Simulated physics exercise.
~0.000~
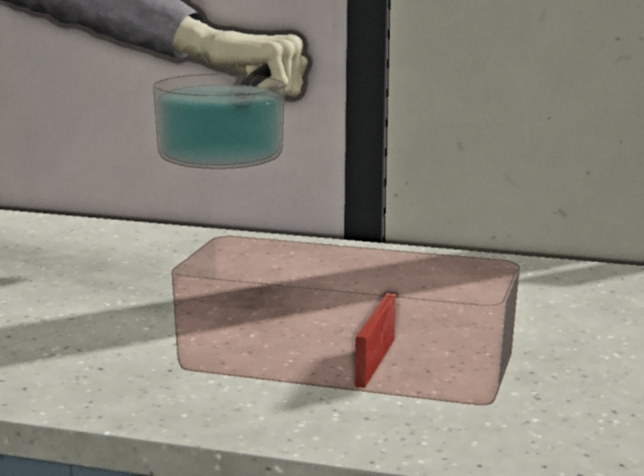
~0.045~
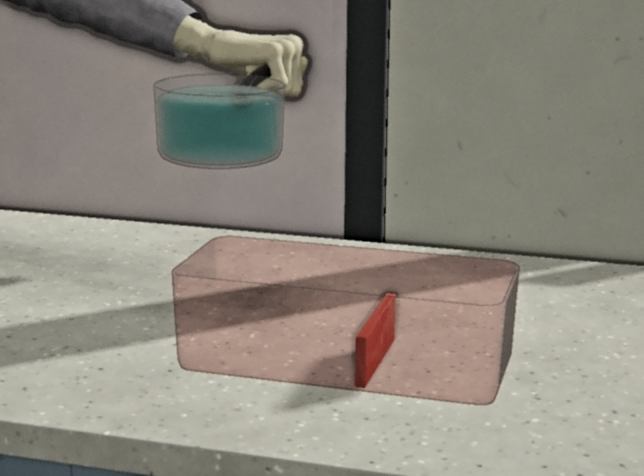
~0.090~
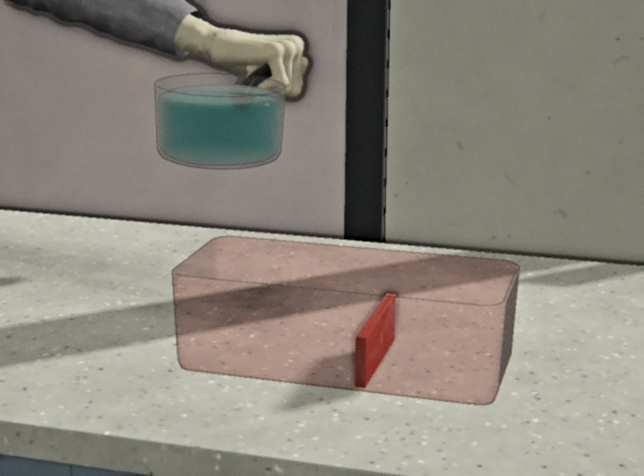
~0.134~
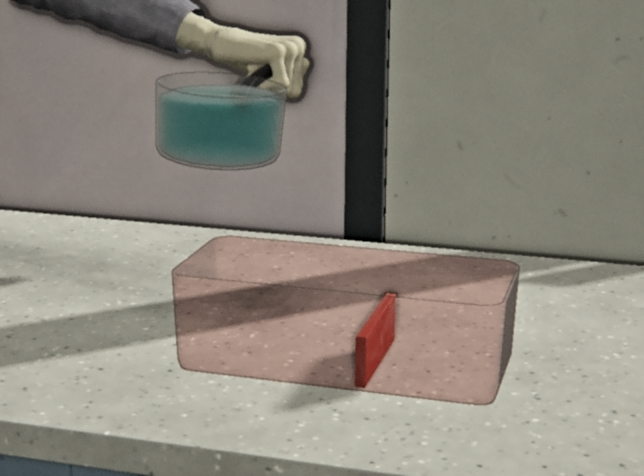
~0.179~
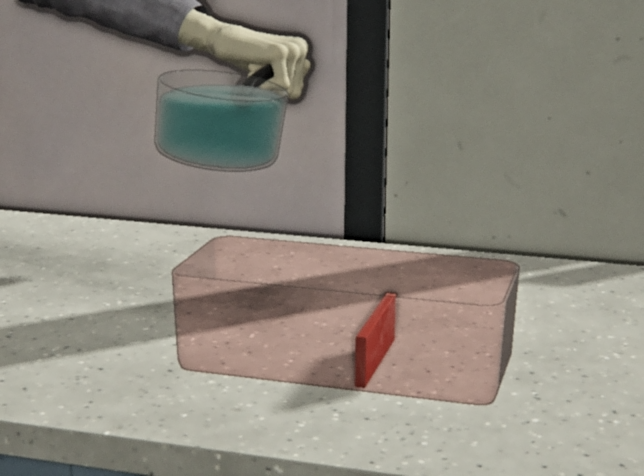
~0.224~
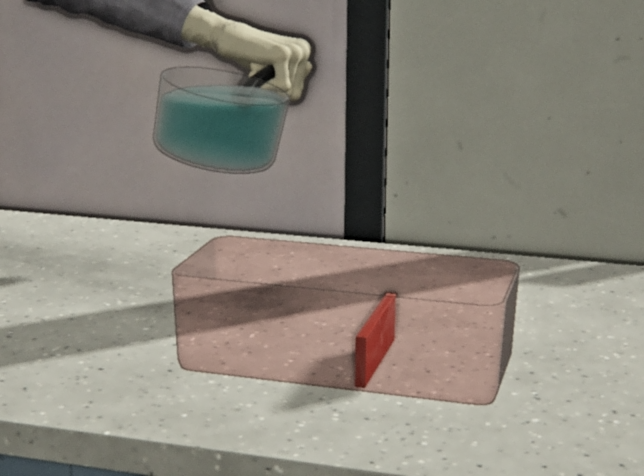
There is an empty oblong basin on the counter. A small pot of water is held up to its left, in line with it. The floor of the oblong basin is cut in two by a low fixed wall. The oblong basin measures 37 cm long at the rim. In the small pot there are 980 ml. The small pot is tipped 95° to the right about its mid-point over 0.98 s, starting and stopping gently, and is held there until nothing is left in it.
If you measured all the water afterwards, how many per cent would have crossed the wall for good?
Around 4 per cent would have crossed.
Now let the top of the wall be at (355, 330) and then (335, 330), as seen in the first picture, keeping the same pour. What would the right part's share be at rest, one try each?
First try about 45 %, second try about 65 %.
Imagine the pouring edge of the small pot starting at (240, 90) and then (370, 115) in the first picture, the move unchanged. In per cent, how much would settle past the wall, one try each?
Try 1: Approx. 5 %; try 2: Approx. 95 %.
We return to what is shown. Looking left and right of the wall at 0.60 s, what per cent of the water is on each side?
Left about 8, right about 0.
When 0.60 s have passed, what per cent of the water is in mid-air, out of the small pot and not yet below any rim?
Near 30 per cent at that moment.
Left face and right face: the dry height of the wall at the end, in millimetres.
Left about 30 mm, while the right is about 58 mm.
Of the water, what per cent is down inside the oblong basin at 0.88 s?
Near 68 in a hundred.
Then, 0.60 s in, the tilt is 64° and 62 per cent is still to pour, 8 is left of the wall and 0 right of it.
Then, 0.88 s in, the tilt is 92° and 16 per cent is still to pour, 66 is left of the wall and 3 right of it.
Then, 1.17 s in, the tilt is 95° and 3 per cent is still to pour, 87 is left of the wall and 3 right of it.
Then, 1.48 s in, the tilt is 95° and 1 per cent is still to pour, 92 is left of the wall and 4 right of it.
Finally, 93 per cent lies left of the wall, 4 right of it and 3 outside.
